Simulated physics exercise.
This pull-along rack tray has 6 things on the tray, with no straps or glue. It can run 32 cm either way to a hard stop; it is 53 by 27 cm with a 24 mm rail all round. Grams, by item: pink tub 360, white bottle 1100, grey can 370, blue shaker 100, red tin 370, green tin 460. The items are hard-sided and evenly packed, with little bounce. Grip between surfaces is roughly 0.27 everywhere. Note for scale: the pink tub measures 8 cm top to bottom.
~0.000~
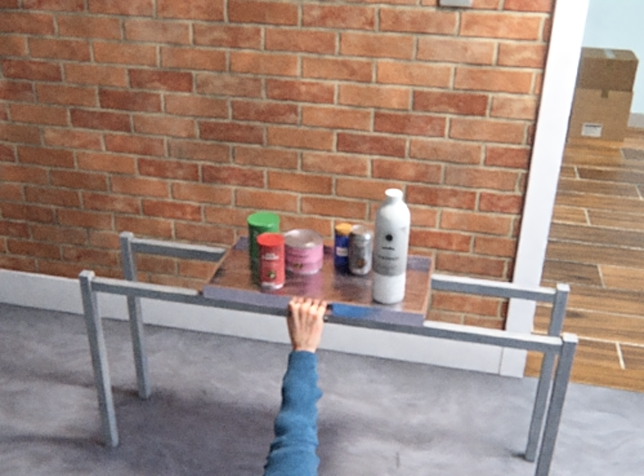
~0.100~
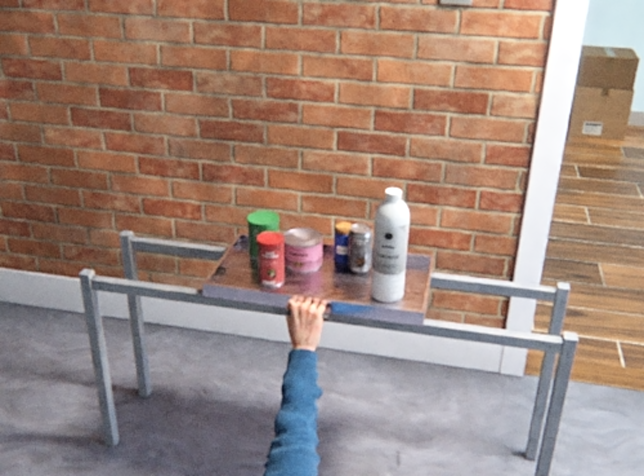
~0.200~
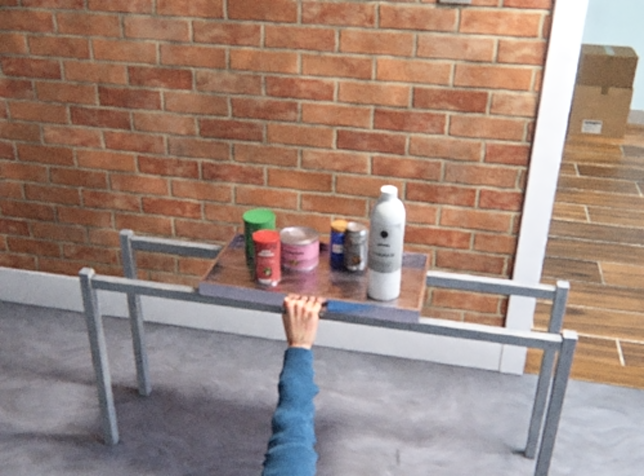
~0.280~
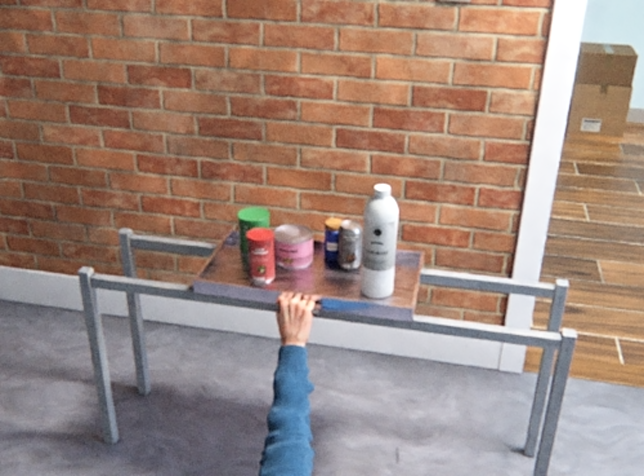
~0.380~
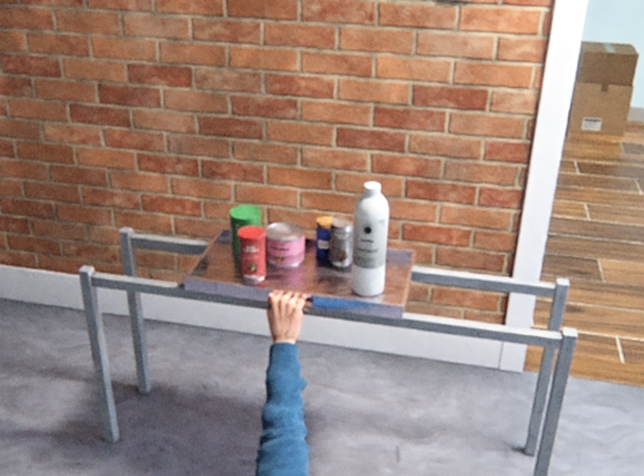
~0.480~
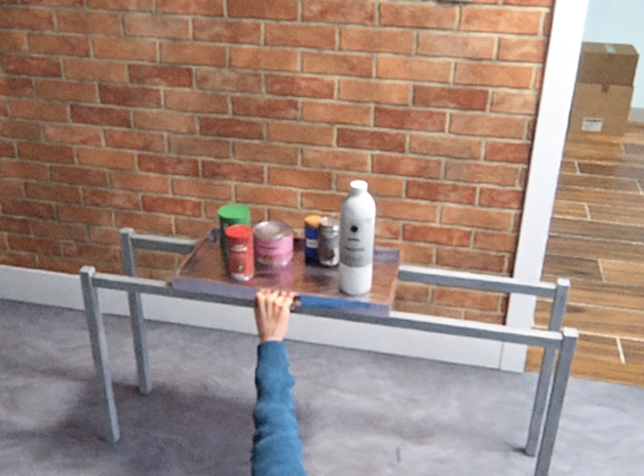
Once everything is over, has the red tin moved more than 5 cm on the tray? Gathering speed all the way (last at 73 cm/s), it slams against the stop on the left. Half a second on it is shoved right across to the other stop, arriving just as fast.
It will be undisturbed, more or less.
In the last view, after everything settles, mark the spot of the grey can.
It ends up near (486, 260).
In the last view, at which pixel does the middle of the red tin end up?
The resting point is around (398, 271).
After 0.98 s, tray 32 cm left; red tin slid 5 cm near (137, 240); white bottle slid 5 cm; blue shaker slid 5 cm.
After 2.58 s, tray 3 cm left; red tin slid 9 cm near (224, 250); white bottle slid 9 cm; blue shaker slid 9 cm.
After 3.28 s, tray 32 cm right; red tin slid 3 cm near (388, 270); green tin slid 3 cm; blue shaker slid 3 cm.
At rest (3.8 s), not toppled but over 5 cm from the start, green tin; the other 5 in place, give or take 5 cm. In the last view, red tin near (398, 271).
